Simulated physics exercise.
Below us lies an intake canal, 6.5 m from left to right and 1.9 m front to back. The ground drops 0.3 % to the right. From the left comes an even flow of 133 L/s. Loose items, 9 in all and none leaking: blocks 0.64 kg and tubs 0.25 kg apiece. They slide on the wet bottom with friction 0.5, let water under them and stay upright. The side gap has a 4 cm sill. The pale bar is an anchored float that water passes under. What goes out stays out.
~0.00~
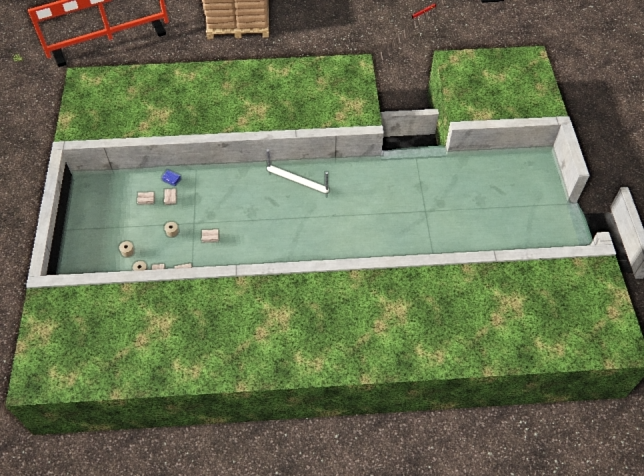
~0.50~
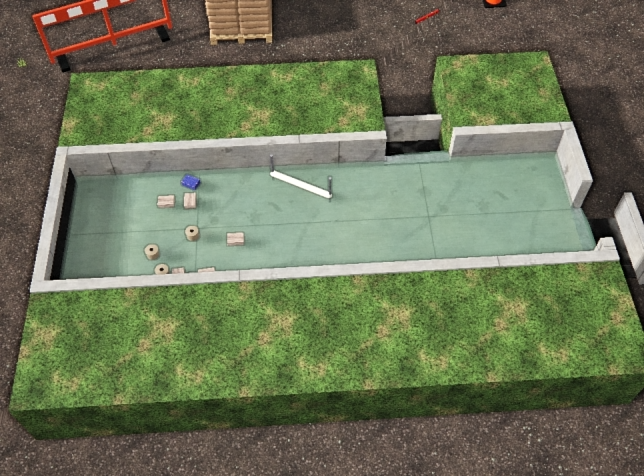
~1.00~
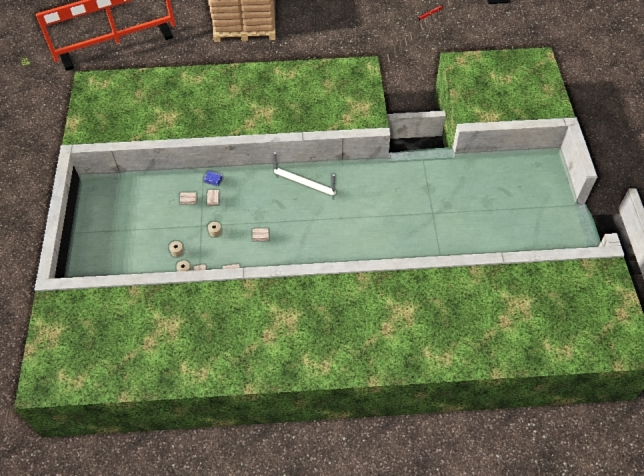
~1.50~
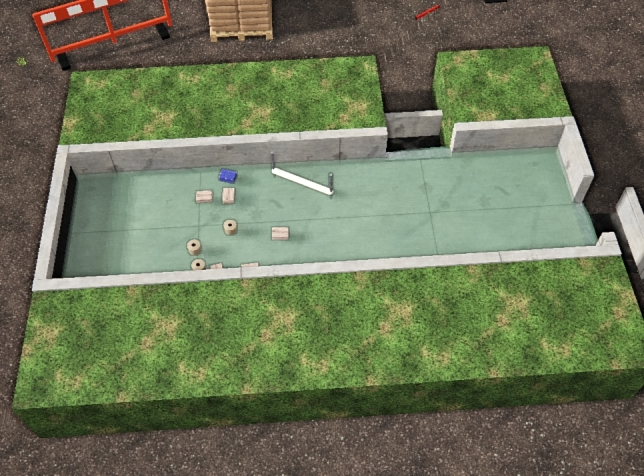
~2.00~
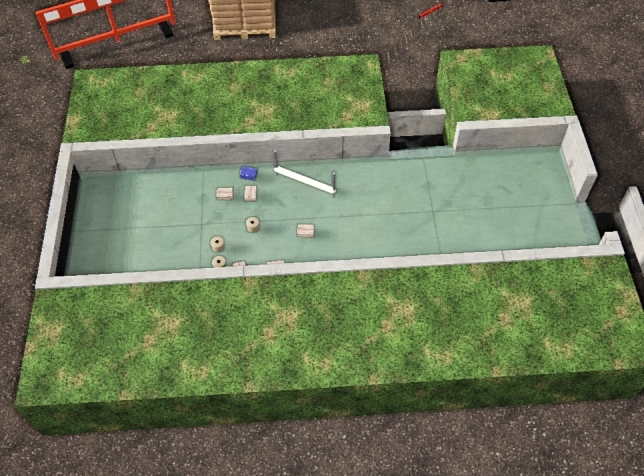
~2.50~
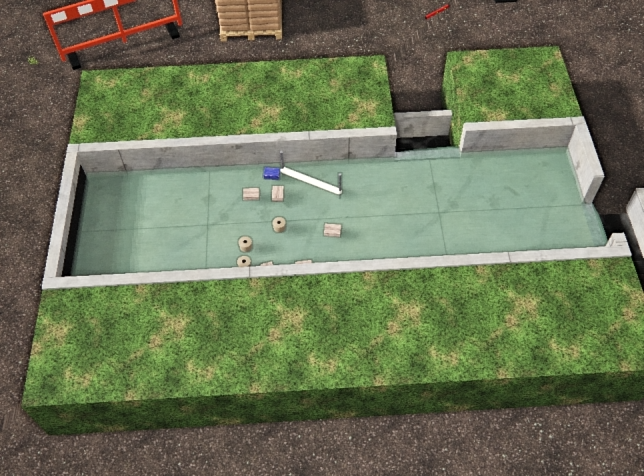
In a shallow, walled canal between grassy banks, a blue block and a scatter of pale blocks and round tubs drifted steadily rightward together on greenish water, the blue one nearing a slanted white bar.
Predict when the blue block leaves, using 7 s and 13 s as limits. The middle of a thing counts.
That happens after the second time or never.
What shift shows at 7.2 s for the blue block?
Roughly 250 cm by then.
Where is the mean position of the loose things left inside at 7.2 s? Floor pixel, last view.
Near (445, 229).
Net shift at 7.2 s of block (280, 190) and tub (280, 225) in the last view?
In turn: 300 cm, 350 cm.
After 3.5 s the blue block is near (284, 177), 1.3 m from its start, afloat; 0 of 9 are out; 9 afloat.
After 7.2 s the blue block is near (382, 200), 2.6 m from its start, afloat; 0 of 9 are out; 9 afloat.
After 12.0 s the blue block is near (490, 170), 4.0 m from its start, afloat; 5 of 9 are out; 4 afloat.
After 16.0 s the blue block is near (551, 177), 4.8 m from its start, afloat; 7 of 9 are out; 2 afloat.
